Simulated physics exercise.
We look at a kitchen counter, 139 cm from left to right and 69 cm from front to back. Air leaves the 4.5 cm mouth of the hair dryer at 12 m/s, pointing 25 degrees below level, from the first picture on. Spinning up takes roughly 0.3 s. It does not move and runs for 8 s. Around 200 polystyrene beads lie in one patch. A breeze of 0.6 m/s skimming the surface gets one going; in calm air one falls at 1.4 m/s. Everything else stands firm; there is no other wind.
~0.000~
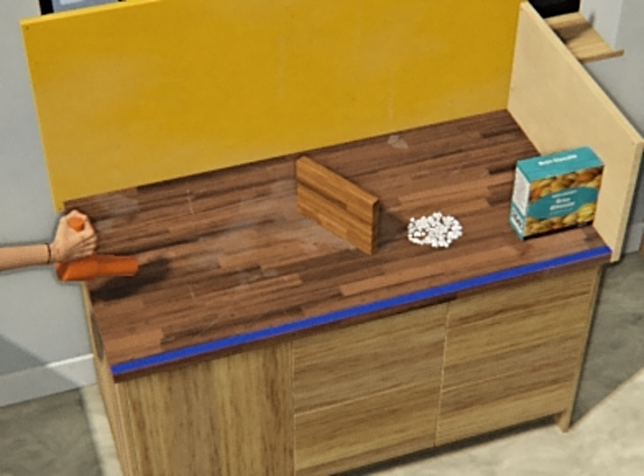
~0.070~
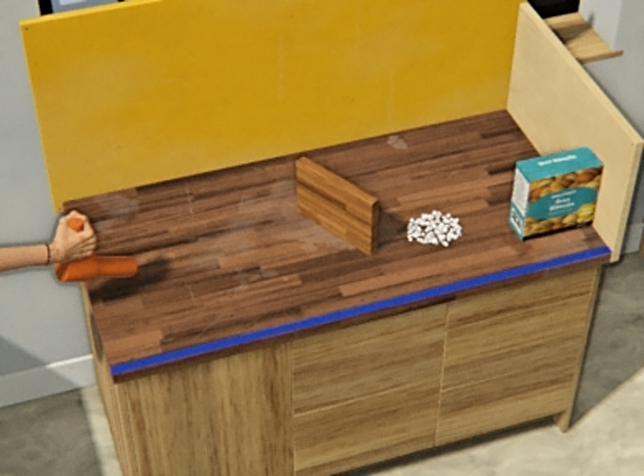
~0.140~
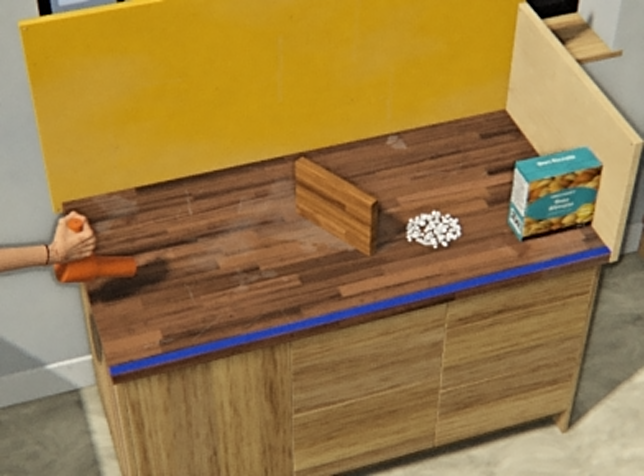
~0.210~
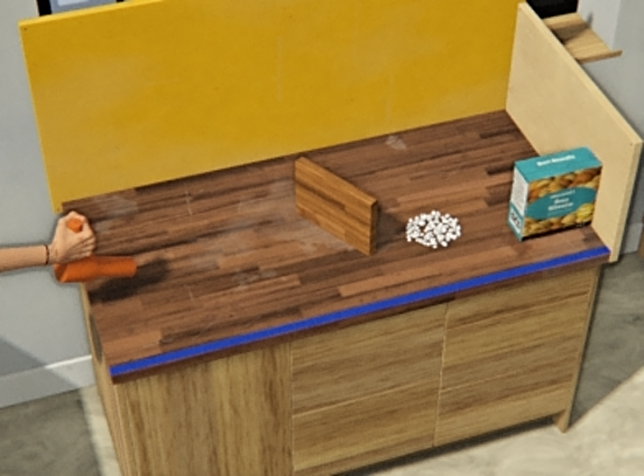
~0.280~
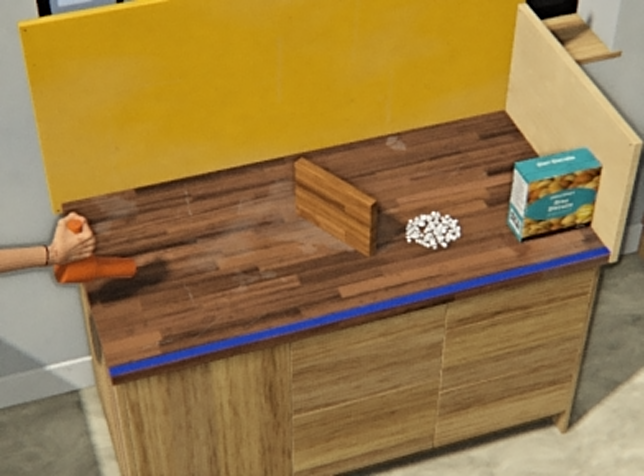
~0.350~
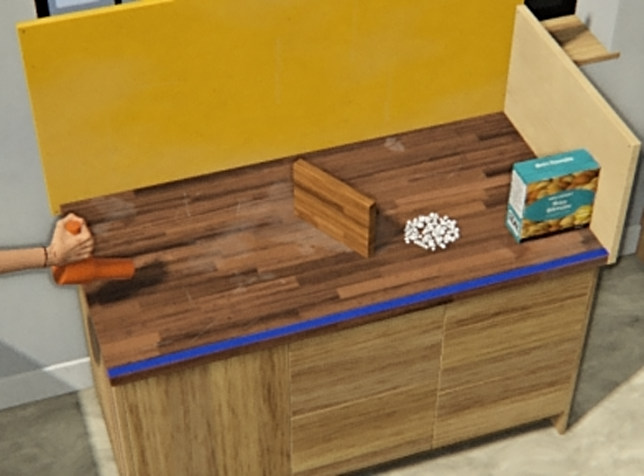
Hand holding an orange hair dryer at the left of a wooden counter, white beads lying still between board and teal carton.
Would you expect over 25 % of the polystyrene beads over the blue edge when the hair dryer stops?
As for a quarter going over the blue edge: No.
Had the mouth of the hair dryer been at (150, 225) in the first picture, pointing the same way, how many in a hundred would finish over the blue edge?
In that case some 0 per cent.
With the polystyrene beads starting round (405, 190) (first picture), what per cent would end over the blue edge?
In that case some 0 per cent.
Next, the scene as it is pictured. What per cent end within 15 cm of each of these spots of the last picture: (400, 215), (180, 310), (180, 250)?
In turn about 70 %, 0 %, 0 %.
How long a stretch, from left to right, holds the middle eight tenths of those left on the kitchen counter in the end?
About 20 cm.
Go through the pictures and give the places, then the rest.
In the first picture, the middle of the polystyrene beads is near (435, 230), none has stirred yet and the mouth of the hair dryer is at (133, 266).
In the second picture, the middle of the polystyrene beads is near (438, 231), none has stirred yet and the blue edge is centred on (375, 311).
In the third picture, the middle of the polystyrene beads is near (437, 232), none has stirred yet, the top of a board is at (336, 180) and the top of a carton is at (560, 163).
In the fourth picture, the middle of the polystyrene beads is near (437, 232) and none has stirred yet.
In the fifth picture, the middle of the polystyrene beads is near (436, 232) and none has stirred yet.
In the sixth picture, the middle of the polystyrene beads is near (435, 234) and none has stirred yet.
After 1.6 s, 4 % are over the blue edge; the middle of those still in play is near (431, 233); 5 % have settled or left.
After 2.6 s, 4 % are over the blue edge; the middle of those still in play is near (435, 232); 10 % have settled or left.
After 4.4 s, 6 % are over the blue edge; the middle of those still in play is near (431, 233); 18 % have settled or left.
After 8.0 s, at the end, 8 % are over the blue edge; the middle of those still in play is near (429, 234).
